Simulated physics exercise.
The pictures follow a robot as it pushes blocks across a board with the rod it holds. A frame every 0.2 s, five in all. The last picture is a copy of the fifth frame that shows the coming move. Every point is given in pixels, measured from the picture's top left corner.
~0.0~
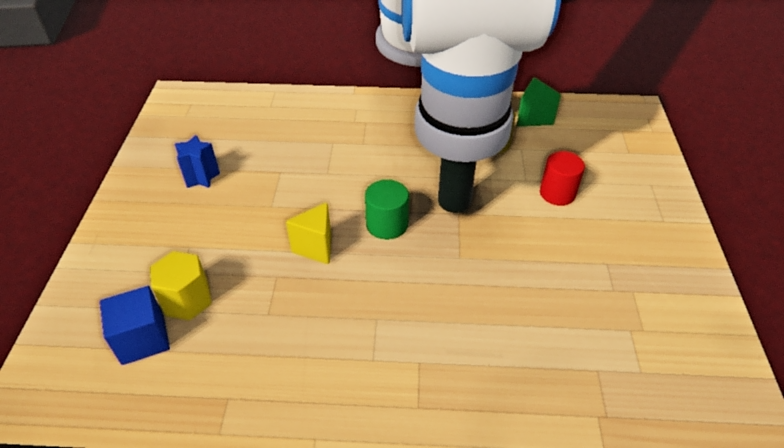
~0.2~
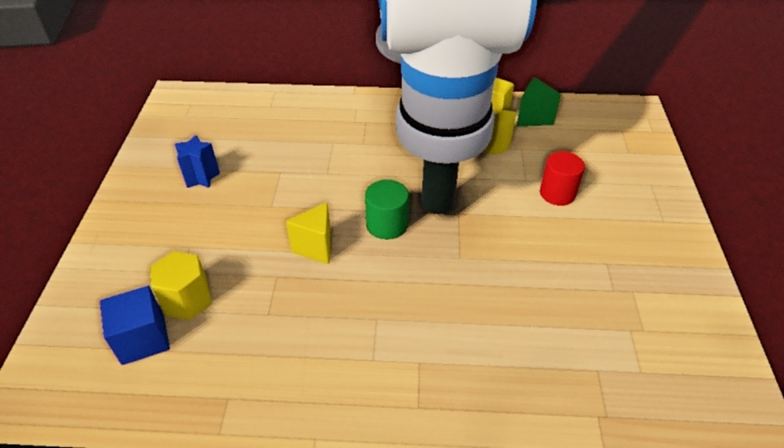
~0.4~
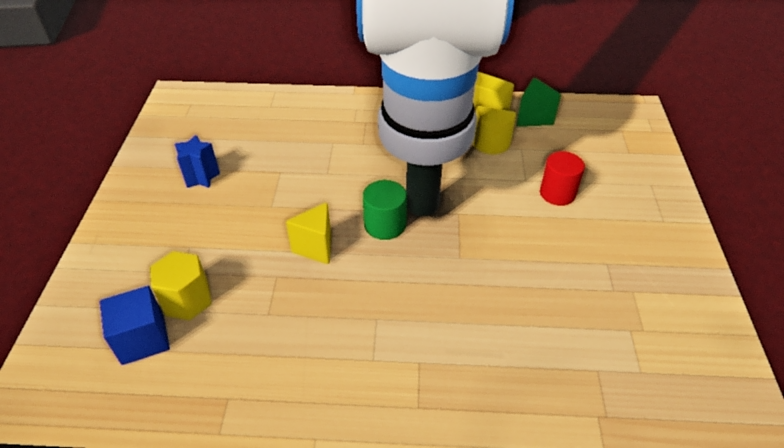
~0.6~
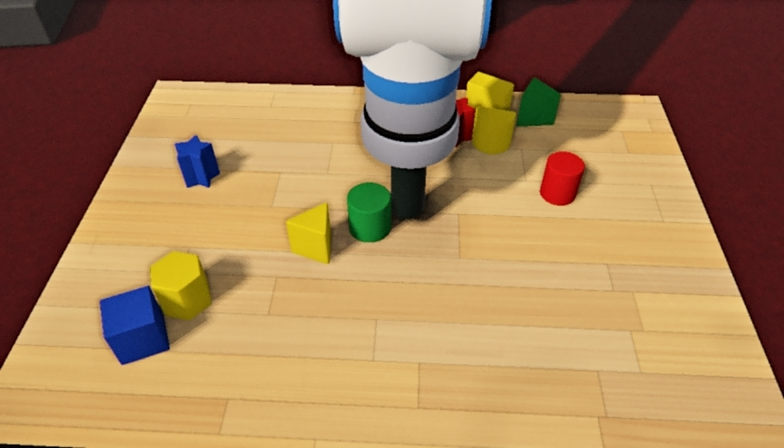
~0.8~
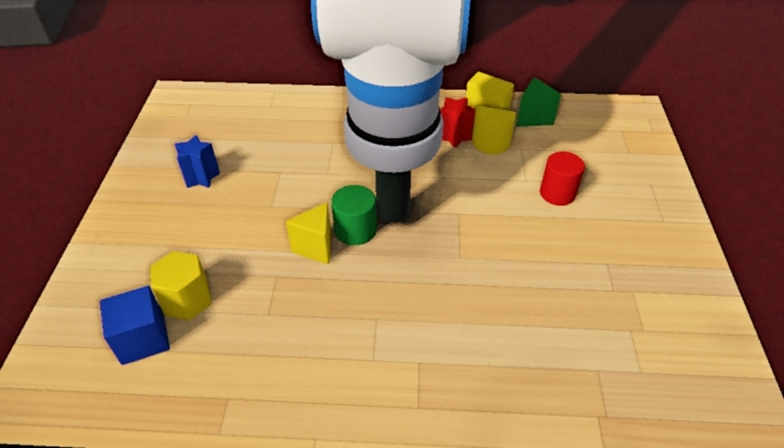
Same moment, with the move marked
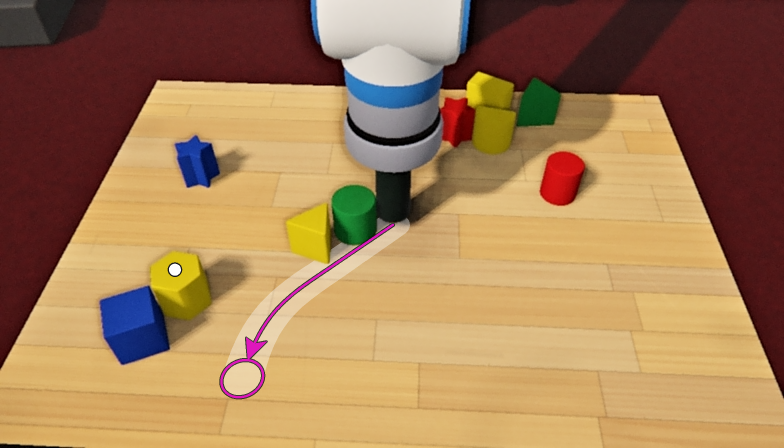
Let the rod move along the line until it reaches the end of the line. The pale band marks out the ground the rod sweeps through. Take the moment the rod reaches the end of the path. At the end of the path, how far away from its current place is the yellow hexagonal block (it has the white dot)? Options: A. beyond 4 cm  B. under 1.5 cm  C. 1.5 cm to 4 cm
It's B.
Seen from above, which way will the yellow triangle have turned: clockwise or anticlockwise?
Viewed from above: Anti-clockwise.
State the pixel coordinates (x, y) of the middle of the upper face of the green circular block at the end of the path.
The top centre is at (314, 206).
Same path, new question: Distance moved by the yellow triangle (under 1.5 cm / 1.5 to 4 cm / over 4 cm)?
It moves a fair bit, 1.5 to 4 cm.
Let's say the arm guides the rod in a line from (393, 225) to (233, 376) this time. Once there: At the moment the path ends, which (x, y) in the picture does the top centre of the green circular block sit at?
It is at (327, 207).
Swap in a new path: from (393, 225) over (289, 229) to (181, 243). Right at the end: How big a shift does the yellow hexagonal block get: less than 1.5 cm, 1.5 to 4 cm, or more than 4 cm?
Verdict: Less than 1.5 cm.
The drawn path runs from (393, 225) over (337, 263) and (278, 308) to (242, 378); the dot is on the yellow hexagonal block.
What follows on the original path. One third of the way, rod at (336, 251); yellow triangle at (279, 222), turned 45° anticlockwise; green circular block at (314, 206).
Two thirds of the way, rod at (274, 297); yellow triangle at (279, 222), turned 45° anticlockwise; green circular block at (314, 206).
At the end, rod at (238, 367); yellow hexagonal block not moved; yellow triangle at (279, 222), turned 45° anticlockwise; green circular block at (314, 206).
